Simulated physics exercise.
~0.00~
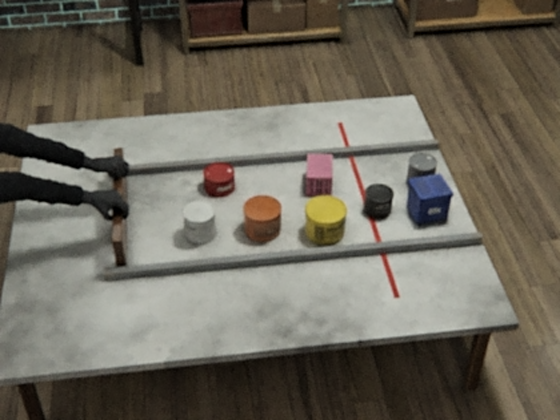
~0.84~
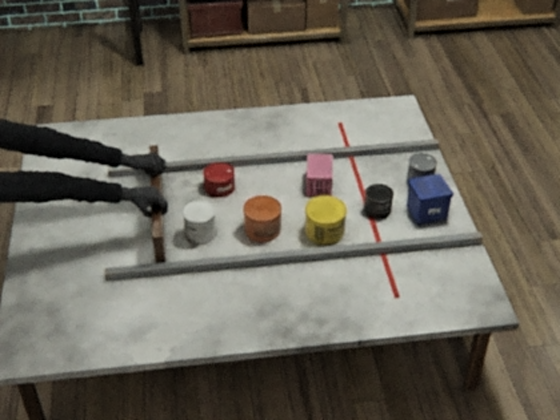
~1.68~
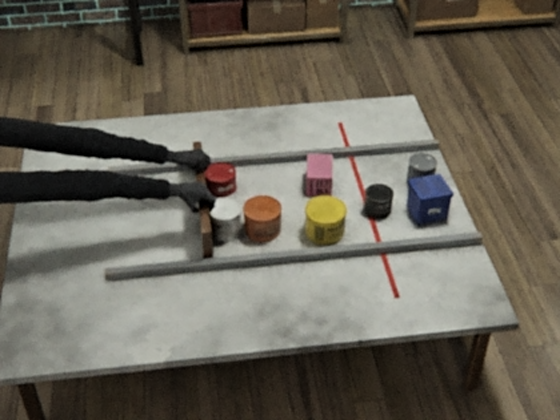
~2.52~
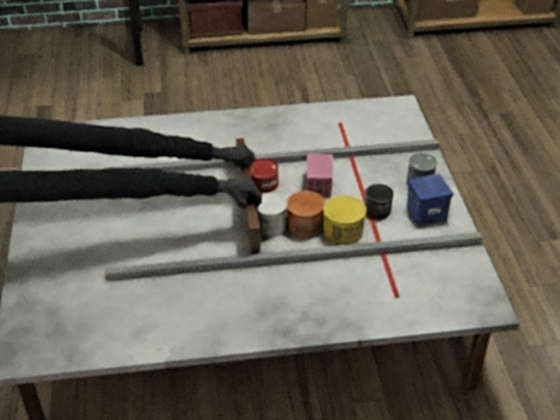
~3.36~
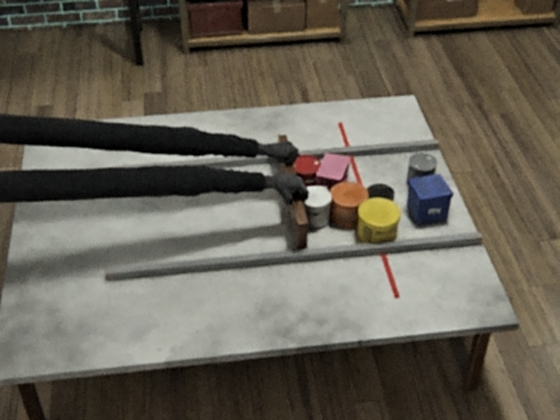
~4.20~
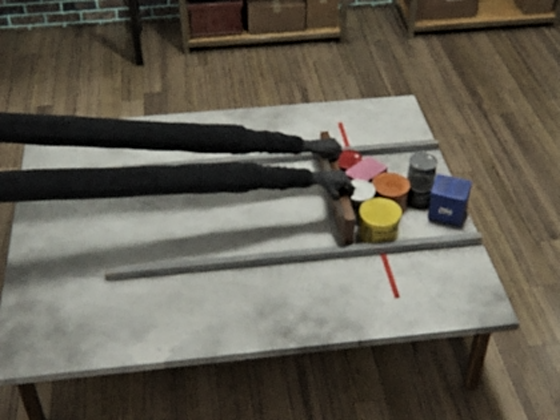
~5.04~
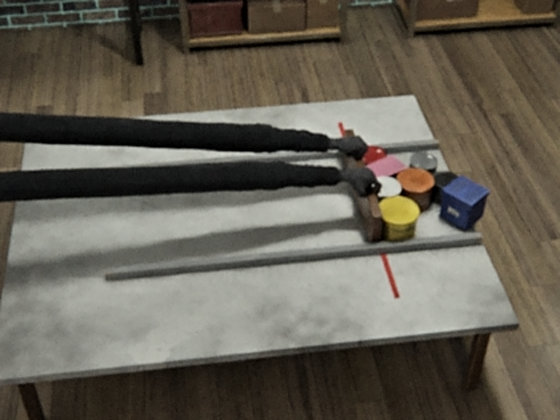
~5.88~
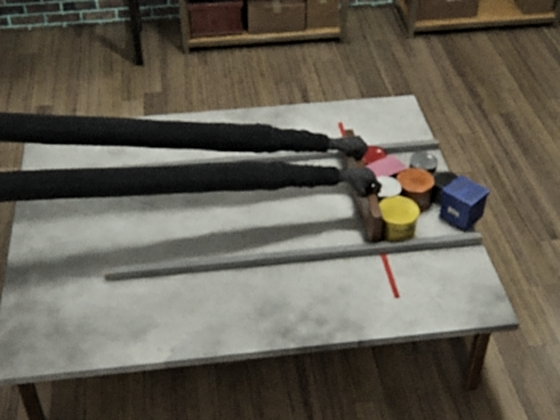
On a pale tabletop with two rails and a red line, two dark-sleeved arms push an upright plank rightward, gathering colourful canisters and boxes into a cluster, until it stops near the red line with the items packed together toward the right end, all still on the table.
